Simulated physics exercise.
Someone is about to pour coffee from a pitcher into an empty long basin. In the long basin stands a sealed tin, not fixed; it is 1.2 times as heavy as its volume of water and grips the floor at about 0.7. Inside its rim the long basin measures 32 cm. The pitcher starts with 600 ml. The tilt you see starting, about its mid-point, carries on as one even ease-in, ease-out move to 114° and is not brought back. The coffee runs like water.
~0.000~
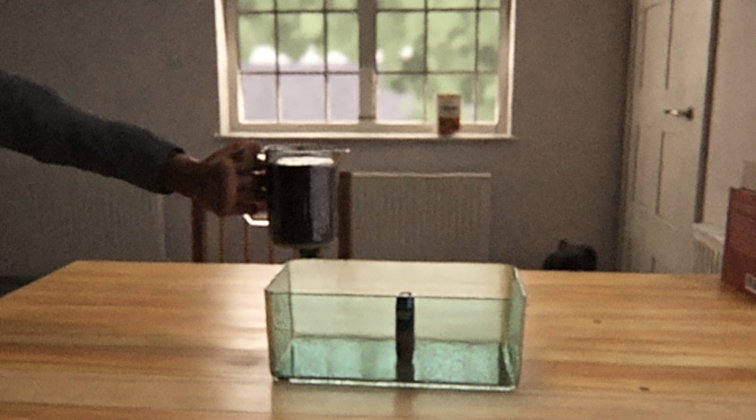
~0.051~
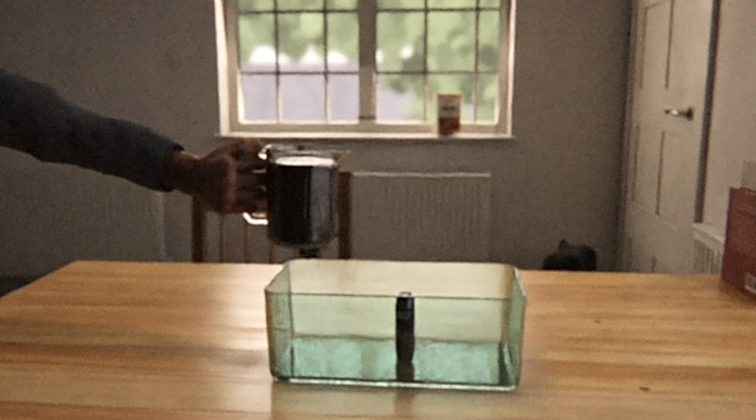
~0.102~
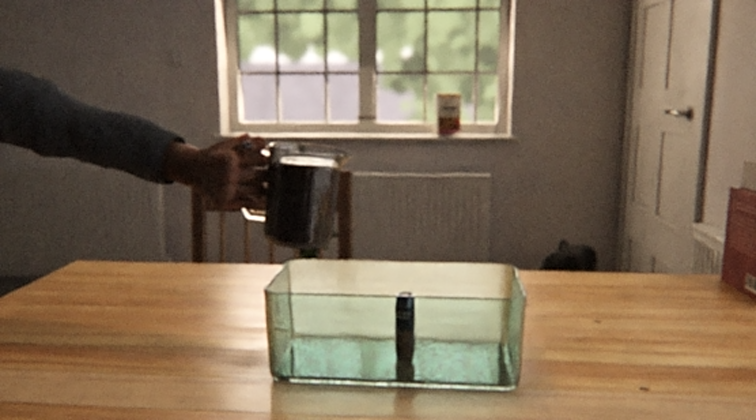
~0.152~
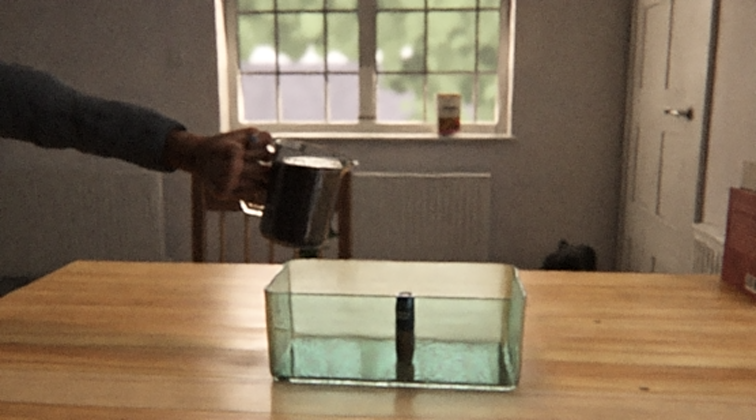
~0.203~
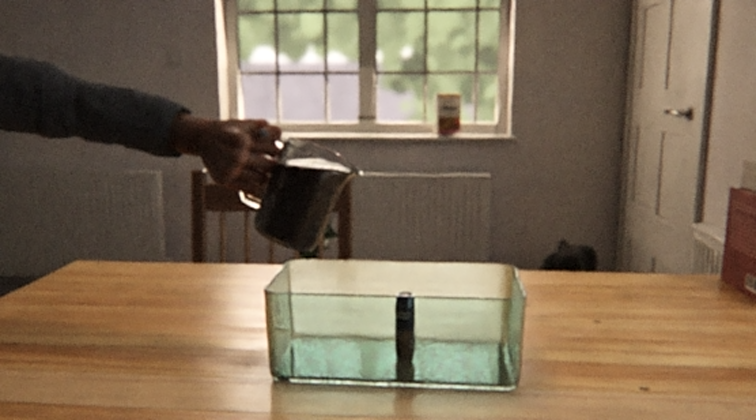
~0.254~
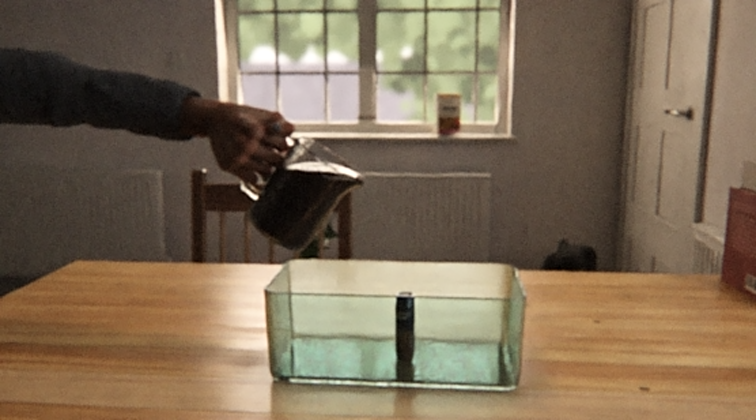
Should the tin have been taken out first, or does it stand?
It falls.
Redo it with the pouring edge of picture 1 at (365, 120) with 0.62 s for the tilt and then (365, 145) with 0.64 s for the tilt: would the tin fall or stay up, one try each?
First it goes over; then it falls.
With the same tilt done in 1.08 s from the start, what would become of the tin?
Then it falls.
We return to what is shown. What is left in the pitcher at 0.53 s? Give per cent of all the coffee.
About 58 per cent.
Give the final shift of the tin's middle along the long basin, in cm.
About 9.5 cm.
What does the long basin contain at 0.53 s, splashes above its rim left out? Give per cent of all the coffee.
About 22 per cent.
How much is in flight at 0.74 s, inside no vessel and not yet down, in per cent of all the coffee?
Some 9 per cent.
After 0.53 s the tilt is 101° and 58 per cent is still to pour; the tin stands where it began.
After 0.74 s the tilt is 114° and 11 per cent is still to pour; the tin leans 11°.
After 0.95 s the tilt is 114° and 0 per cent is still to pour; the tin lies on its side.
After 1.18 s the tilt is 114° and 0 per cent is still to pour; the tin lies on its side.
In the end the tin lies on its side.
